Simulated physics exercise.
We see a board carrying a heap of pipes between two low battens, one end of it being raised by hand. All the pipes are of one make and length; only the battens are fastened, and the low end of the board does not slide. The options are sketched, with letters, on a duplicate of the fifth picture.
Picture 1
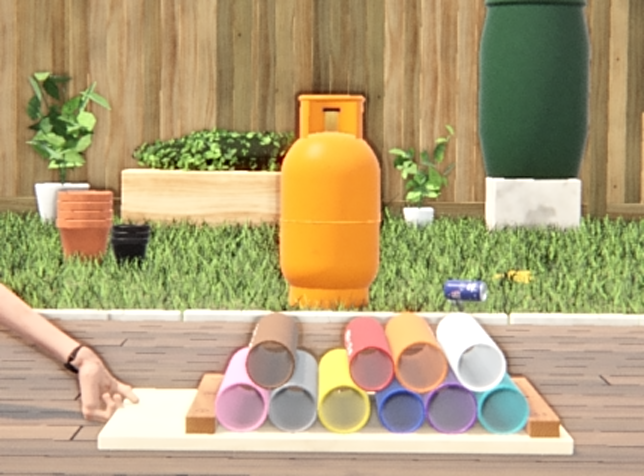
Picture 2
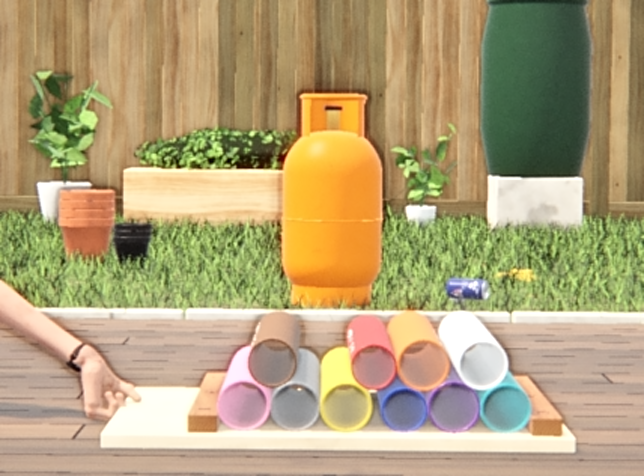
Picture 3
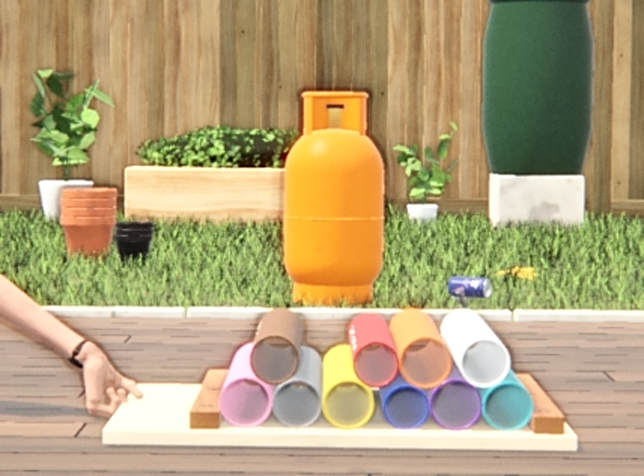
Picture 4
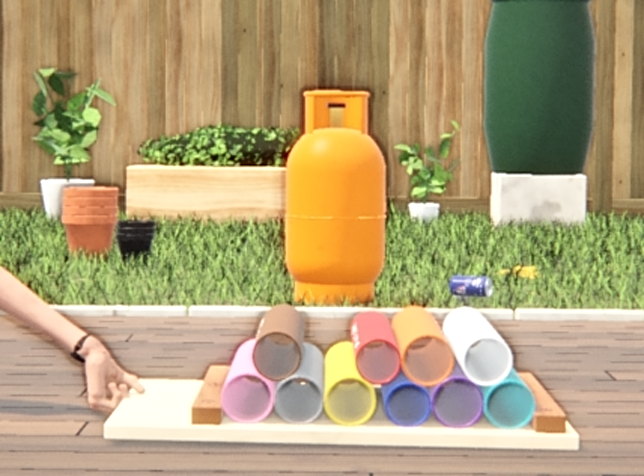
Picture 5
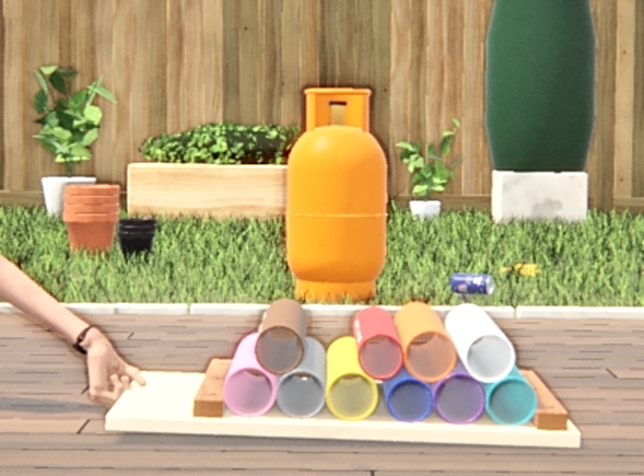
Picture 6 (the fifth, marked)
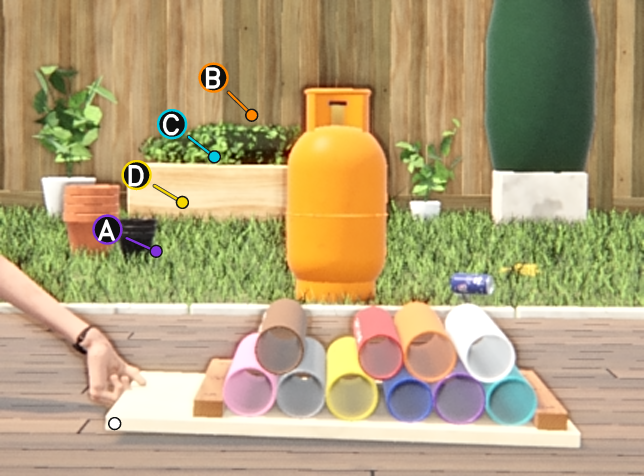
In a fenced backyard, a hand slightly raising the left end of a board carrying stacked colourful pipes between two wooden battens.
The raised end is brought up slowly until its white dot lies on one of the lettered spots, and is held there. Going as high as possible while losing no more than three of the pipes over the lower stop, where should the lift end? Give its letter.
Mark A is as high as it can go.
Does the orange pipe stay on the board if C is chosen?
No, with C.
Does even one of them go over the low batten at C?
At C: Yes.
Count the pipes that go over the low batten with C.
The count is four.
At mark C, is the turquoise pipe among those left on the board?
Yes.
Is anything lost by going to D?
At D: Yes.
On the marked copy, A at (156, 252); B at (252, 115); C at (214, 157); D at (182, 202); the white dot at (115, 423).
With A. Early on, board at 16°.
Further on, board at 24°.
At the end, board at 24°, three over the low batten (orange, white, red).
As for the rest, B four over the low batten (brown, orange, white, red); C four over the low batten (brown, orange, white, red); D four over the low batten (brown, orange, white, red).
